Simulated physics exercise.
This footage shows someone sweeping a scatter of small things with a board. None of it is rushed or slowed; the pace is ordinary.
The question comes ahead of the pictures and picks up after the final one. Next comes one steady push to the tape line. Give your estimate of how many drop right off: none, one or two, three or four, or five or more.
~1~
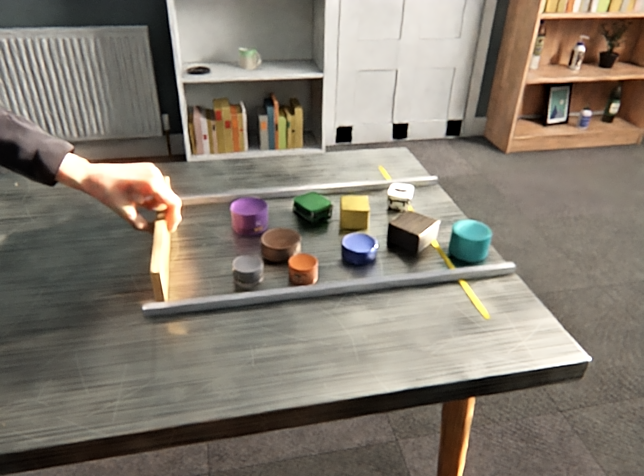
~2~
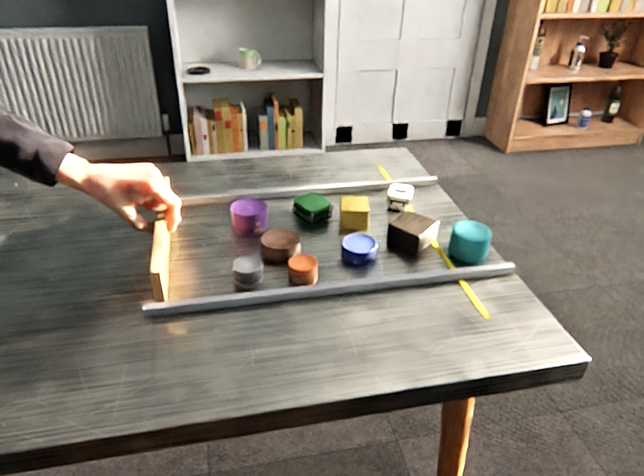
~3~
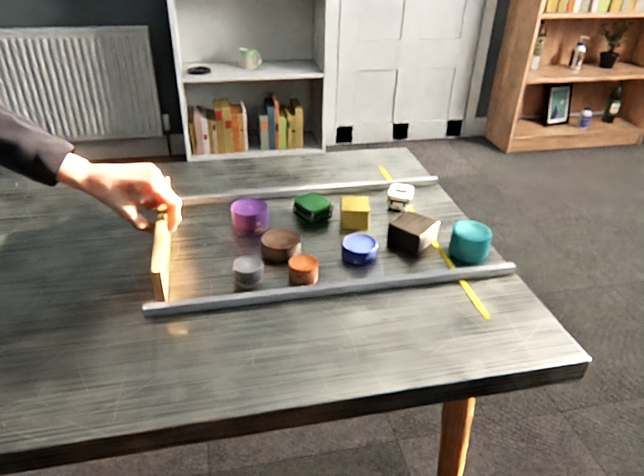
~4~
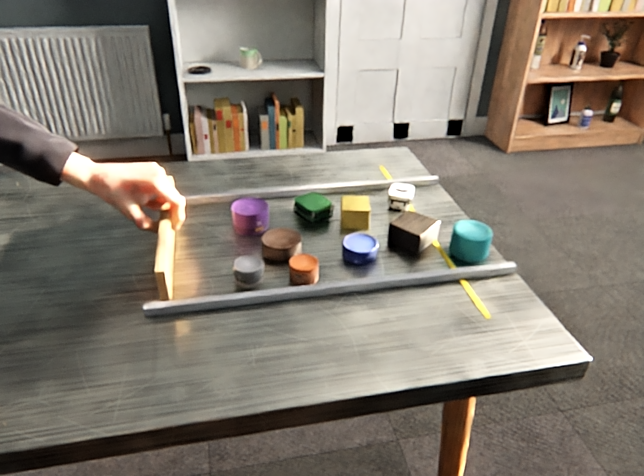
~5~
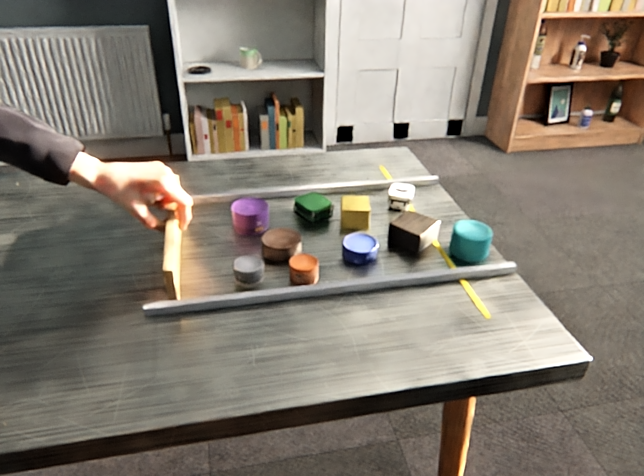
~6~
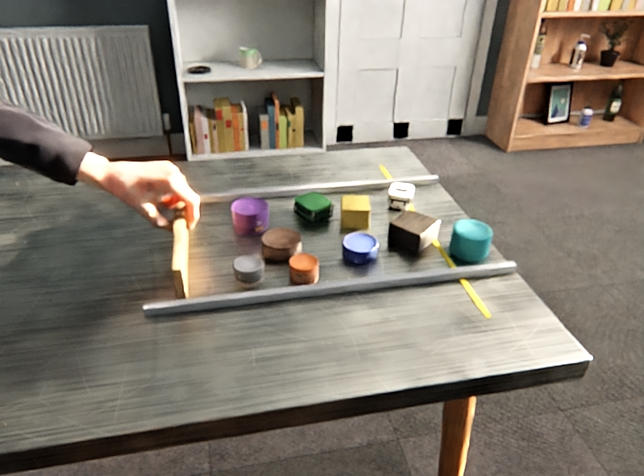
My estimate: One or two.
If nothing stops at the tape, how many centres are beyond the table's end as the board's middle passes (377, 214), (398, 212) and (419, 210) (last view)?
Taking the places in turn, the counts are 0, 0 and 2.
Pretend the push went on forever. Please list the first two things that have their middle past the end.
It is the turquoise lid and after it the black block.
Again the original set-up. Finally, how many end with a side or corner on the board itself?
In total, 4.
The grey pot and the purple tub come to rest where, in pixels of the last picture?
They come to rest around (456, 244) and (429, 199).
Soon after, none off yet; turquoise lid at rest near (471, 240); white case at rest near (401, 198); black block at rest near (413, 230).
After that, none off yet; turquoise lid displaced a little near (484, 241); white case displaced about its own width near (418, 193); black block displaced about its own width near (456, 222).
In the end, the number that fall off is one or two; gone, black block and turquoise lid.
